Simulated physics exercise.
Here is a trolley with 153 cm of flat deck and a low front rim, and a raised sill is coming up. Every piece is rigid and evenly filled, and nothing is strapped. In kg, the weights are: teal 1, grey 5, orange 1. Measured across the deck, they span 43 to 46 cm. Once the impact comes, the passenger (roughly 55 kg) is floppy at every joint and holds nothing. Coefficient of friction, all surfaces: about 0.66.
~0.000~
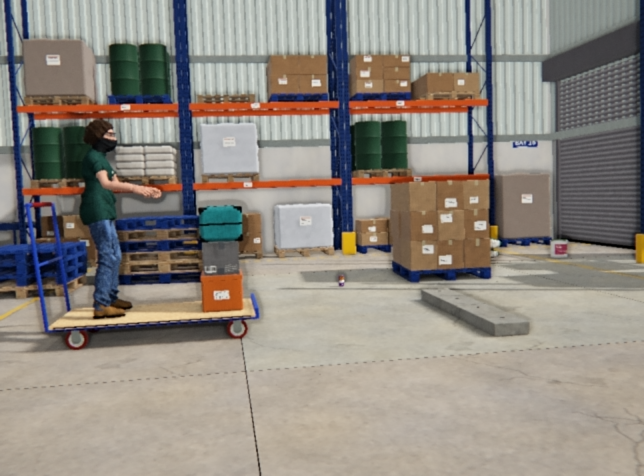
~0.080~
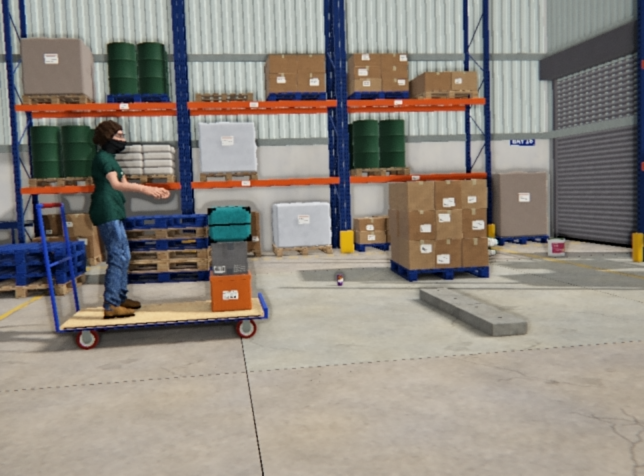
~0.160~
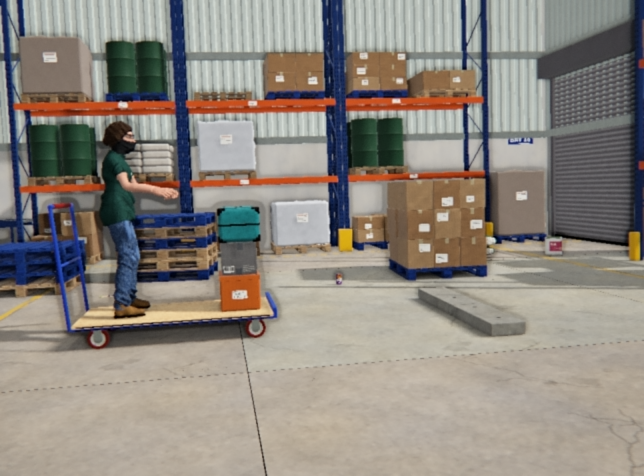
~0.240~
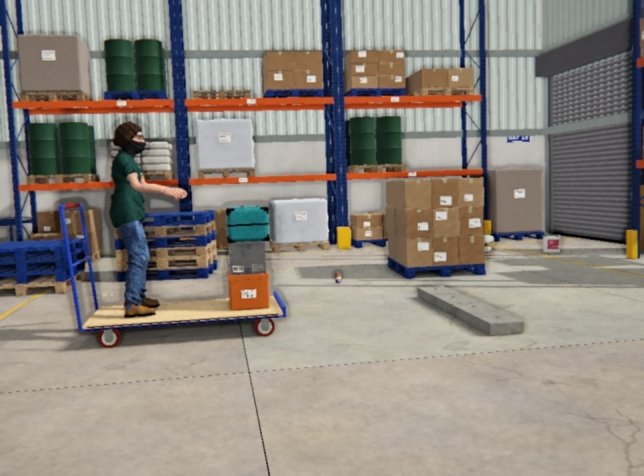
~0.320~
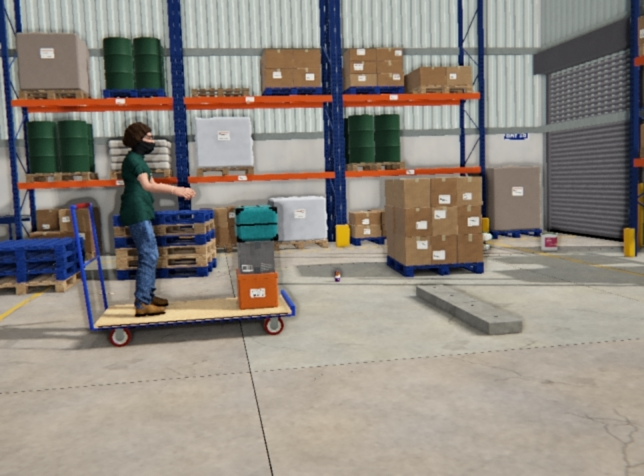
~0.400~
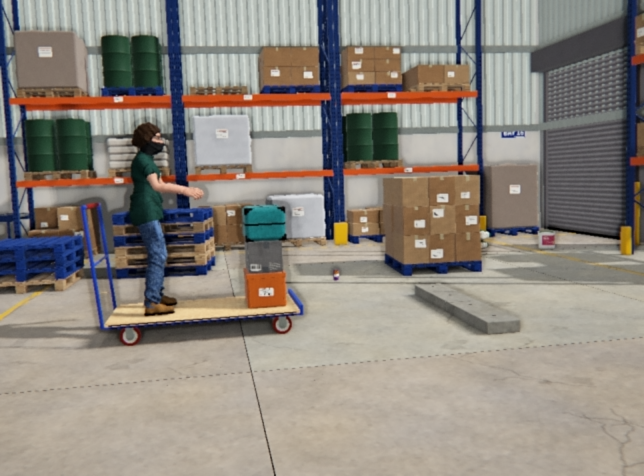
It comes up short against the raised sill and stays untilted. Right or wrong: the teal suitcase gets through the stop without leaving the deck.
Right.
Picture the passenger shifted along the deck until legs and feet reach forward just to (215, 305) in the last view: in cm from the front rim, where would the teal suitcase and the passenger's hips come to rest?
Result: Teal 50 cm beyond the rim; hips 70 cm short of it.
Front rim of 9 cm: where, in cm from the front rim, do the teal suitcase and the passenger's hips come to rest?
Rest positions from the front rim: Teal 20 cm behind; hips 100 cm behind.
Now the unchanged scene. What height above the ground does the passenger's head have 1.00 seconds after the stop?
Roughly 30 cm above it.
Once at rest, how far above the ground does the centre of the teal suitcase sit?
Near 90 cm.
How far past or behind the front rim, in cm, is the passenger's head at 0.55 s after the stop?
The head is roughly 50 cm back from the front rim.
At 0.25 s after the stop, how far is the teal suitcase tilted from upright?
It leans roughly 10°.
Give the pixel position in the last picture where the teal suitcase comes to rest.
About (432, 215).
Impact comes at 2.06 s.
After 2.31 s the teal suitcase is 11 cm behind the rim, tilted 10°, near (441, 212) in the last picture's view.
After 2.61 s the teal suitcase is 12 cm behind the rim, tilted 10°, near (440, 212) in the last picture's view.
After 3.06 s the teal suitcase is 20 cm behind the rim, tilted 0°, near (432, 215) in the last picture's view.
When all is still (4.3 s), nothing is past the rim; behind it, teal suitcase, grey carton, orange tote and the passenger's hips.
